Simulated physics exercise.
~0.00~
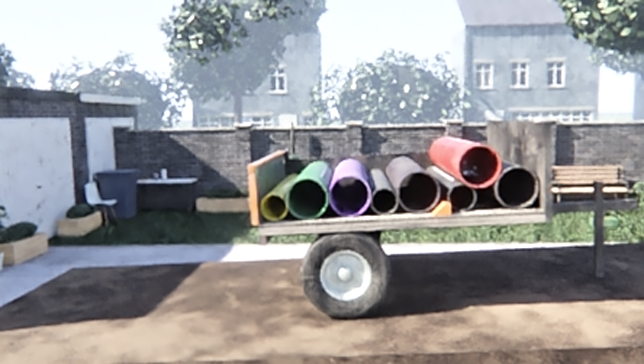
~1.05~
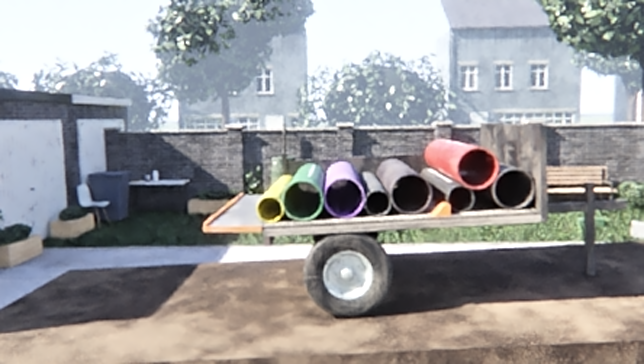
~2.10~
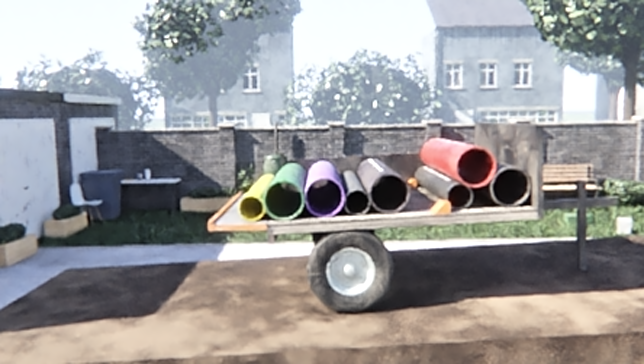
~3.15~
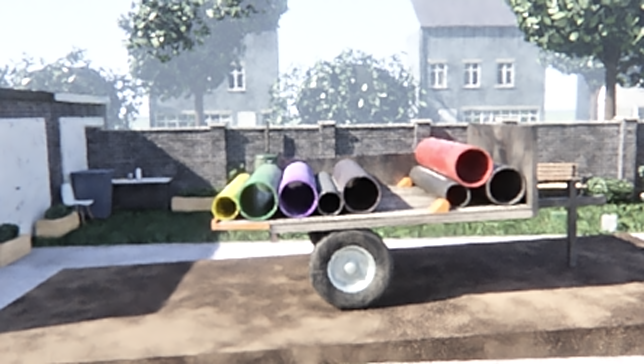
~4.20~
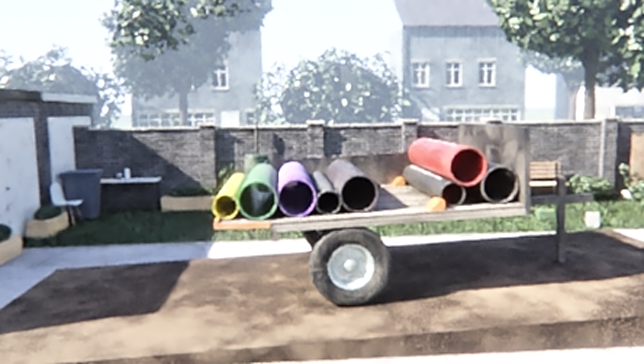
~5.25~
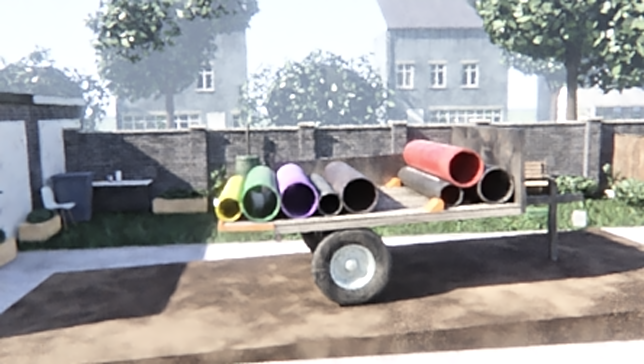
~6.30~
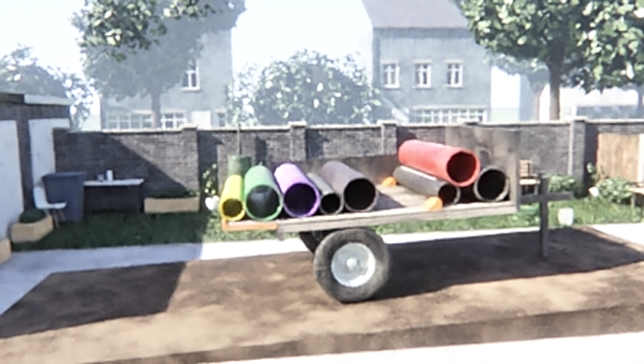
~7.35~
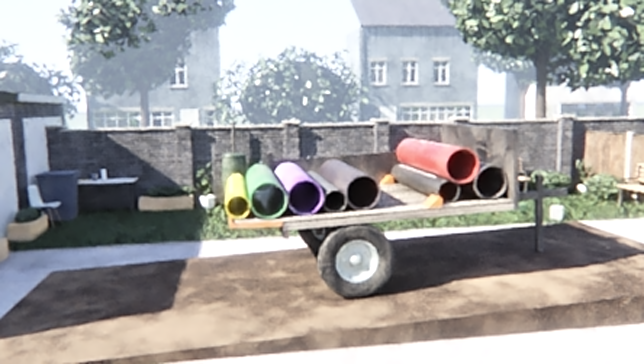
The wooden tailgate at the left end of a tilted flatbed trailer swings down, opening the way for a row of hollow pipes. The yellow pipe rolls left onto the lowered gate, with the green, purple and nearby dark pipes rolling after it. Green follows yellow onto the gate, while a gap opens between the leftward group and the pipes around the orange chock. The rolling then stops against the gate's outer edge. Yellow and green rest on the tailgate, purple stays on the bed beside them, and red remains perched on dark pipes at the right, with none on the ground.
